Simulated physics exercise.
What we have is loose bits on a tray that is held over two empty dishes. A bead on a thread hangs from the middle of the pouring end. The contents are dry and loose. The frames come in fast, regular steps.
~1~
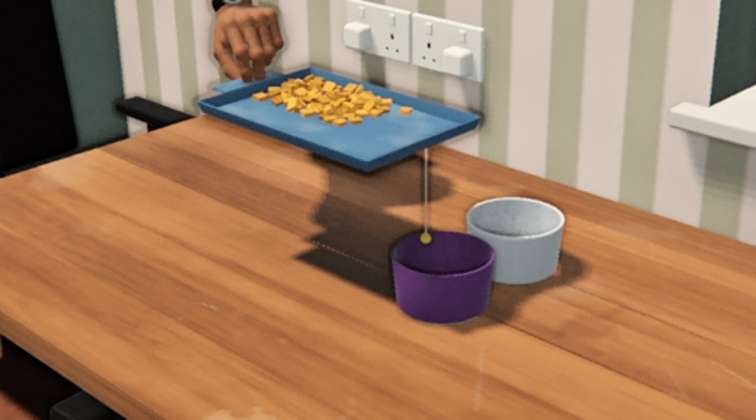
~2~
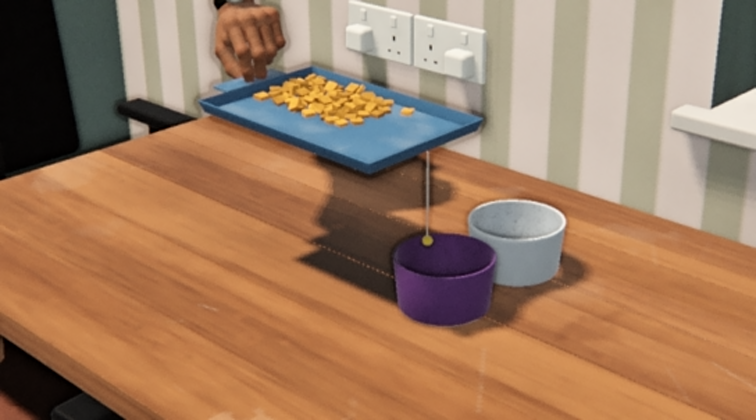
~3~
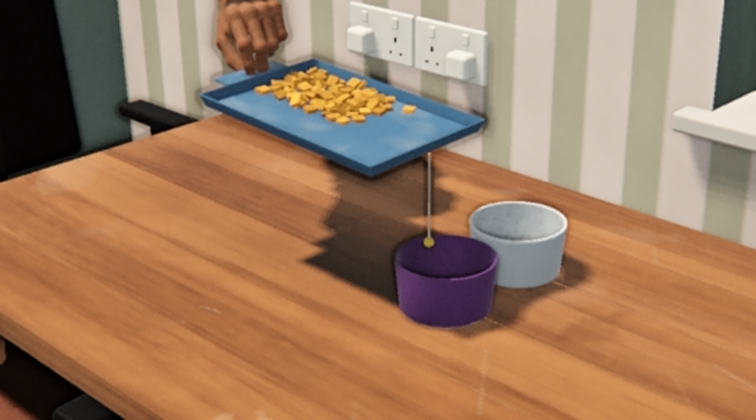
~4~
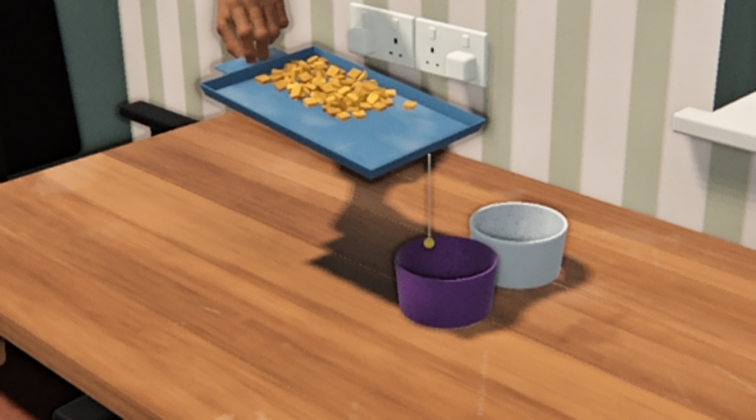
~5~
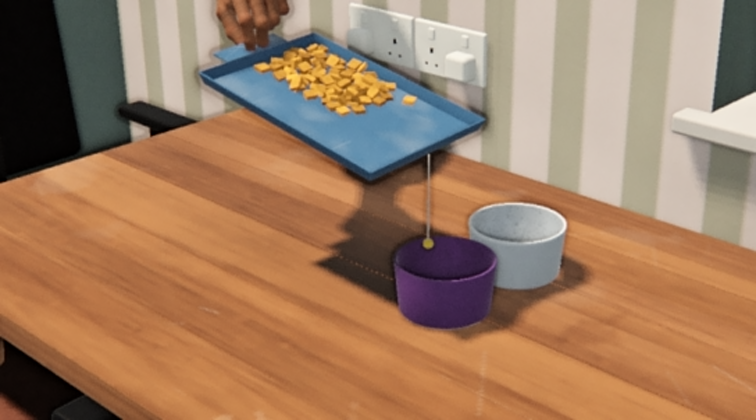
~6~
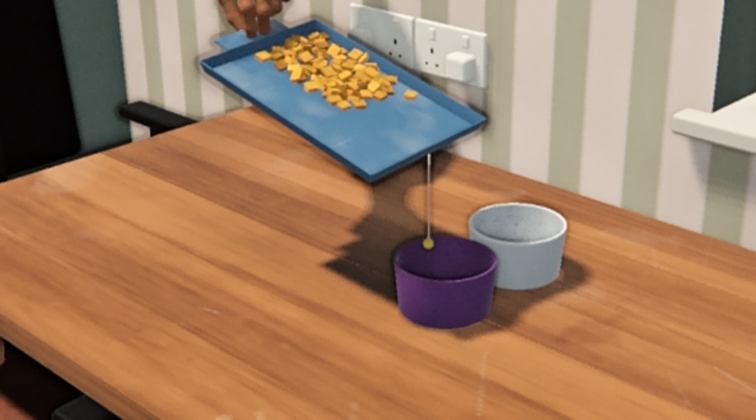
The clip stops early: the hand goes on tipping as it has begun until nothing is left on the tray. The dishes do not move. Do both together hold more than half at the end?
Together they catch only the smaller part.
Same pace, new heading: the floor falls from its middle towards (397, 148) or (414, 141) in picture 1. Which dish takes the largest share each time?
One: The left one. Two: The left dish.
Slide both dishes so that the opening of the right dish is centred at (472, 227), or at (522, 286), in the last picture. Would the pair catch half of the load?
At the first place less than half, at the second under half.
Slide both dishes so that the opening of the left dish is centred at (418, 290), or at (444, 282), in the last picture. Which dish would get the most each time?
In turn: The left-hand dish; the left one.
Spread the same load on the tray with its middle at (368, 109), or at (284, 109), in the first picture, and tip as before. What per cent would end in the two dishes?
In turn 30 and 10 in a hundred.
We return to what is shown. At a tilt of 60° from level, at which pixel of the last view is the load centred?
Around (398, 170).
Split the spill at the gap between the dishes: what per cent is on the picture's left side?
About 90 per cent.
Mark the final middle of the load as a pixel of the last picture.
Close to (413, 351).
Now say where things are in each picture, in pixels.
Corners of the pouring end near (367, 158) and (475, 117), level; middle of the load near (317, 96), small crackers; left dish near (482, 289); right dish near (552, 251); bead on its thread near (426, 238), in the first frame.
Corners of the pouring end near (369, 161) and (477, 119), level; middle of the load near (318, 96), in the second frame.
Corners of the pouring end near (371, 164) and (479, 119), tipped barely, lowest at the left corner; middle of the load near (320, 91), in the third frame.
Corners of the pouring end near (371, 166) and (479, 119), tipped a little, lowest at the left corner; middle of the load near (320, 83), in the fourth frame.
Corners of the pouring end near (371, 169) and (479, 119), tipped a little, lowest at the left corner; middle of the load near (320, 73), in the fifth frame.
Corners of the pouring end near (371, 171) and (480, 118), tipped a little, lowest at the left corner; middle of the load near (321, 64); left dish near (484, 295); right dish near (555, 257), in the sixth frame.
Shortly afterwards, tray tipped steeply; near two thirds on the tray; a little outside both; near a quarter in the air.
Next, tray tipped past a quarter turn; a little on the tray; a little in the left dish; near half outside both; a little in the air.
Some moments later, tray tipped past a quarter turn; near a quarter in the left dish; the bulk outside both.
In the end, tray tipped past a quarter turn; near a quarter in the left dish; none at all in the right dish; the bulk outside both.
